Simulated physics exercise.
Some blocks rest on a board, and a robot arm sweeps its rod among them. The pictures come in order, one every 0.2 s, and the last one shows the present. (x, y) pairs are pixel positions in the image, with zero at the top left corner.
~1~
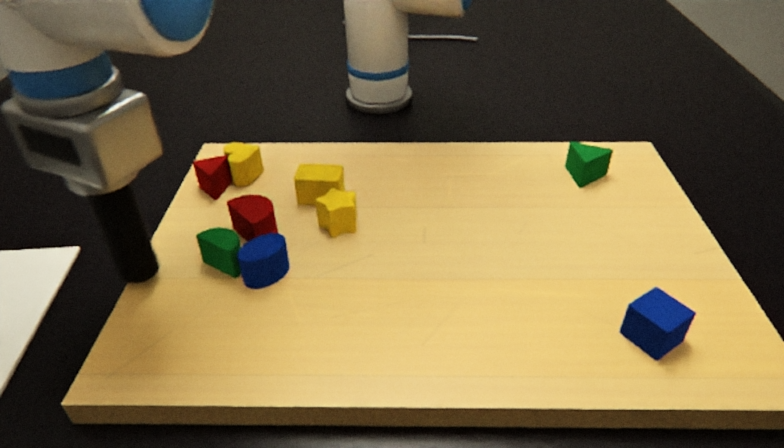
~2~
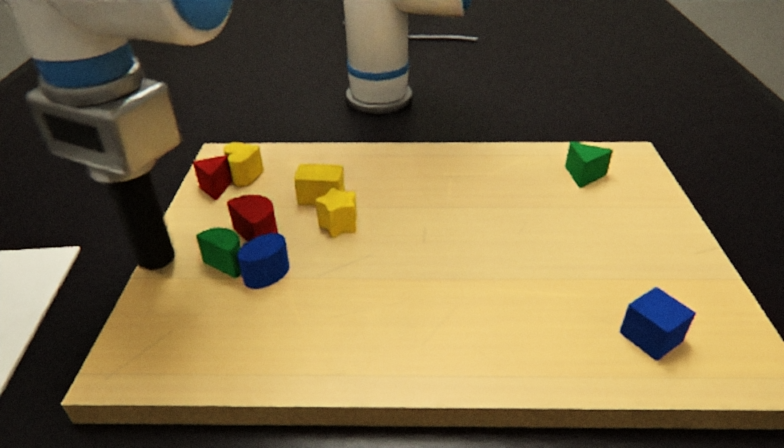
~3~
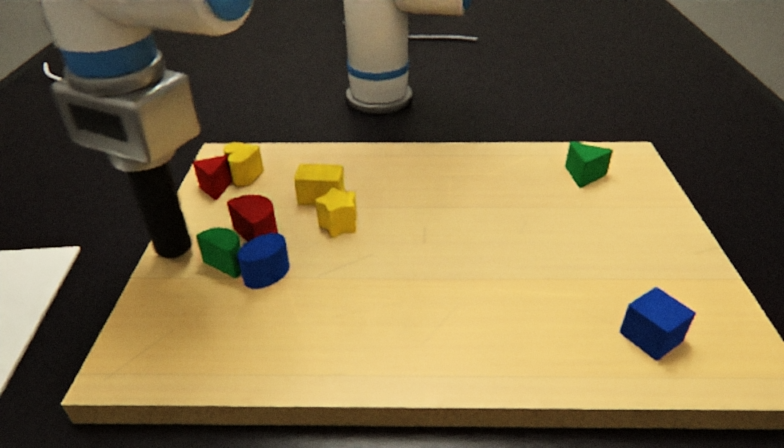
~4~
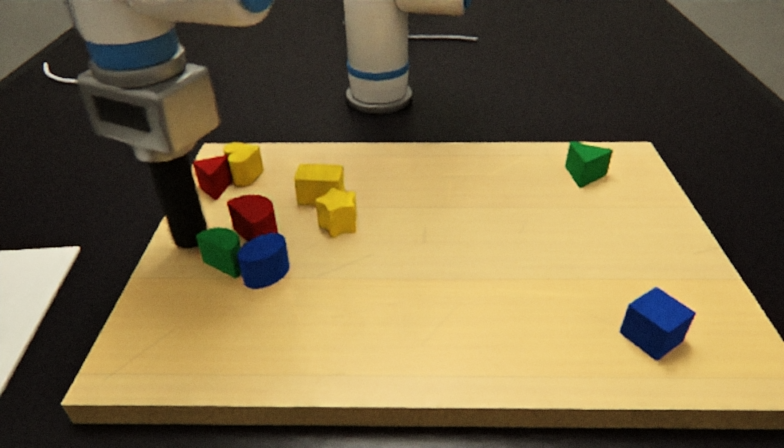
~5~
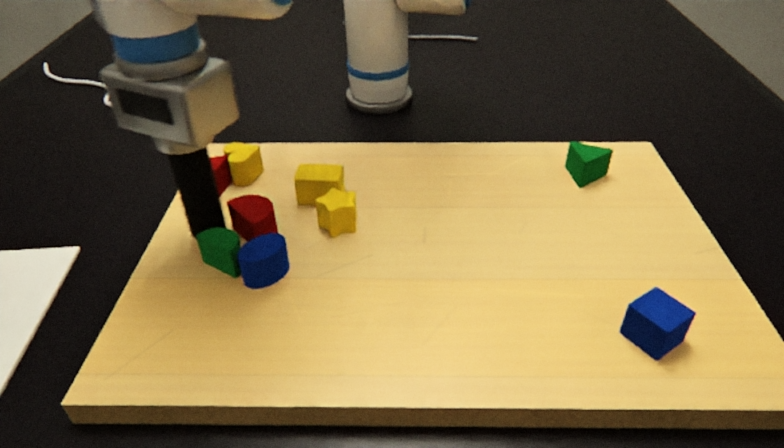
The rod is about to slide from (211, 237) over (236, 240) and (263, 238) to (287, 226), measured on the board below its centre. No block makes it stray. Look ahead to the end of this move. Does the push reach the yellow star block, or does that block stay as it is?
It shifts position.
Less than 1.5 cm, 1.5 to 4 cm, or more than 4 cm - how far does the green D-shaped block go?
Overall it shifts less than 1.5 cm.
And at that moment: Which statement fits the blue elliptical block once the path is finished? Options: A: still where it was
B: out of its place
Letter A.
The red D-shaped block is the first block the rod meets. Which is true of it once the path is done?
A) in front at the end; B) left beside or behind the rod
A (in front at the end)
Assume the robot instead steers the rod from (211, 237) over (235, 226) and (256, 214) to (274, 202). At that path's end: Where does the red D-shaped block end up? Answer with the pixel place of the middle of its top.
Its top middle: (273, 201).
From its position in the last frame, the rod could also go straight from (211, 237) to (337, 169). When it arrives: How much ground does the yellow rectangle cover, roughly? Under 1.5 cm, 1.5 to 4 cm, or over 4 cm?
That block covers between 1.5 and 4 cm.
The first path, step by step. Halfway along, rod (250, 233); red D-shaped block (276, 202).
At the end, rod (286, 219); green D-shaped block not moved; red D-shaped block (311, 189); blue elliptical block not moved; yellow rectangle (321, 169); yellow star block (349, 198).
